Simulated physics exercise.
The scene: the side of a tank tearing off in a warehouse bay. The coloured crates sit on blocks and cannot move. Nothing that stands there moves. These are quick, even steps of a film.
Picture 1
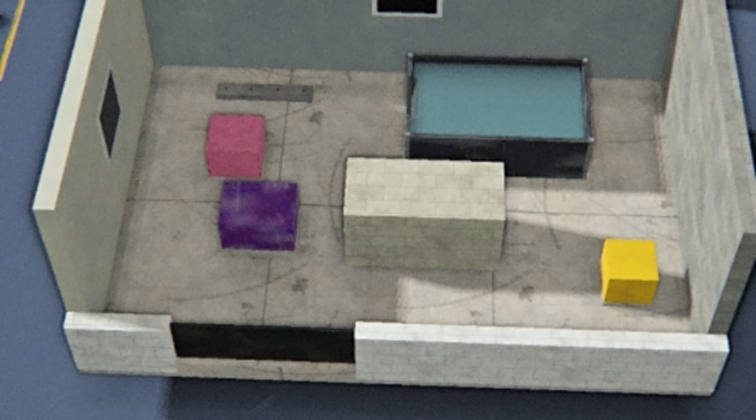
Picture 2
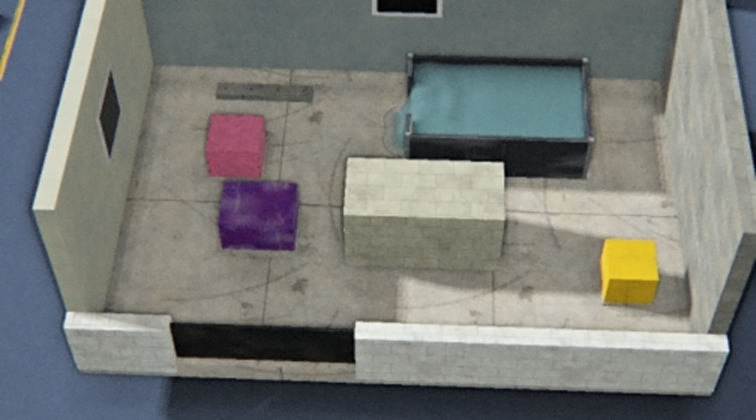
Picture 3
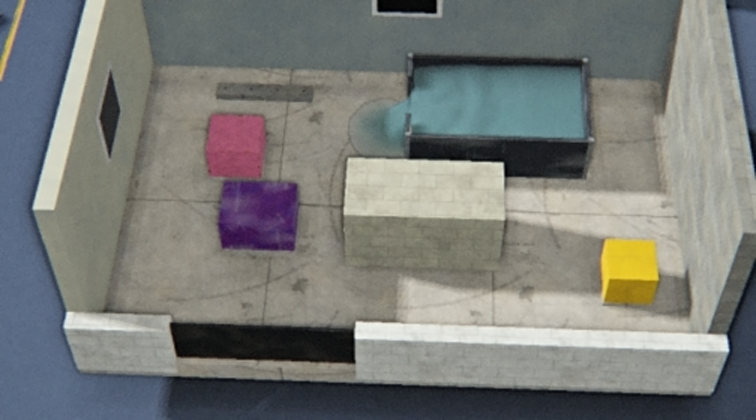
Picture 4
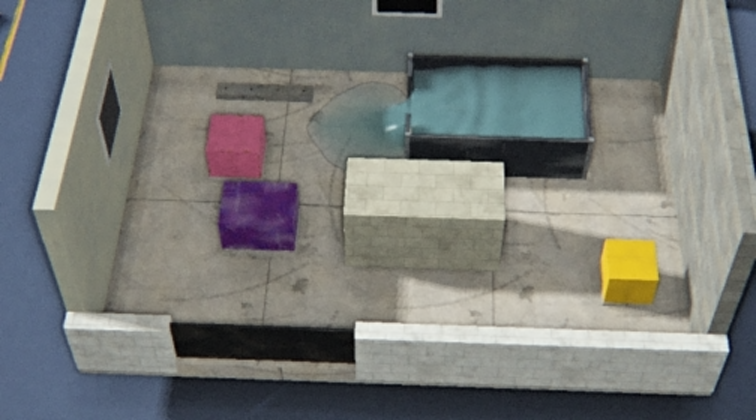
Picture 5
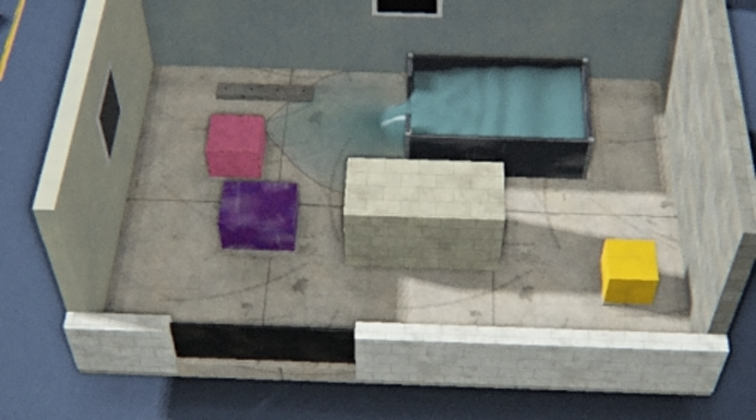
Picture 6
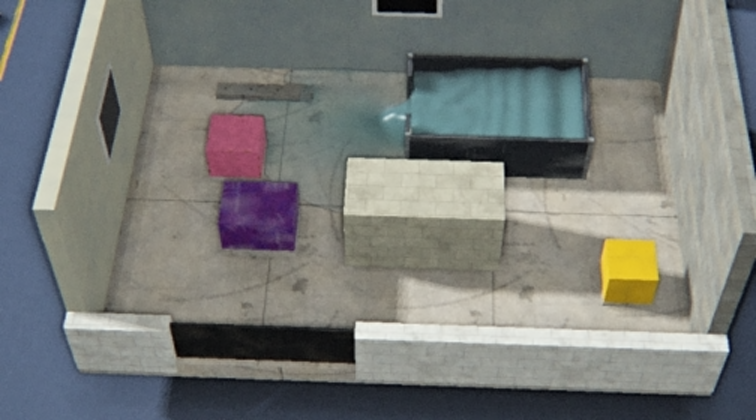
To begin with, a dark-framed open tank of still blue-green water stands at the back right of a walled bay. Water then bursts from its left end and fans leftward across the floor, thinning toward the pink block while ripples cross the tank, and the blocks stay still.
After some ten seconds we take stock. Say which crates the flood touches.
In the end: The pink crate gets wet; the yellow crate gets wet; the purple crate gets wet.
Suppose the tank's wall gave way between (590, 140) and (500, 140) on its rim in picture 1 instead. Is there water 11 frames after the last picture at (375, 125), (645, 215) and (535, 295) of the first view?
One after the other: No water, under water, under water.
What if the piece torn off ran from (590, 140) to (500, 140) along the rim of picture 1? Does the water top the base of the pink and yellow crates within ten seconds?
One by one: The pink crate keeps dry, the yellow crate is soaked.
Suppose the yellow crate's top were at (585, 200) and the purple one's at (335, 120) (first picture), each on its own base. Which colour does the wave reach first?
The one in purple.
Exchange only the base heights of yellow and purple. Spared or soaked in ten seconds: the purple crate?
My reading: Purple crate gets wet.
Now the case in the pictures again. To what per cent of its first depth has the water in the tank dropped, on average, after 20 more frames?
Some 48 per cent.
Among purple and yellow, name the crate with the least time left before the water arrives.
That is the crate marked purple.
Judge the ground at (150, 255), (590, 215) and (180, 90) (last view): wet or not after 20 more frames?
As listed: Awash, free of water, covered.
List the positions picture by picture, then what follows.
In the first picture, the open tank at (498, 101) is whole and still.
In the second picture, the front is at (398, 111), out from the gap at (410, 121).
In the third picture, the front is at (357, 119), out from the gap at (410, 121).
In the fourth picture, water pours out at (410, 122) and has run to (315, 123).
In the fifth picture, water pours out at (410, 121) and has run to (275, 122).
In the sixth picture, water pours out at (410, 121) and has run to a hidden place.
A moment on, water covers 25 % of the floor; the pink crate water round its plinth, the yellow crate not reached, the purple crate water round its plinth.
Next, water covers 35 % of the floor; the pink crate water round its plinth, the yellow crate not reached, the purple crate water round its plinth.
Then, water covers 45 % of the floor; the pink crate water round its plinth, the yellow crate not reached, the purple crate water round its plinth.
Later, water covers 65 % of the floor; the pink crate water round its plinth, the yellow crate not reached, the purple crate water round its plinth.
In the end, water covers 95 % of the floor; the pink crate was topped, the yellow crate was topped, the purple crate was topped.
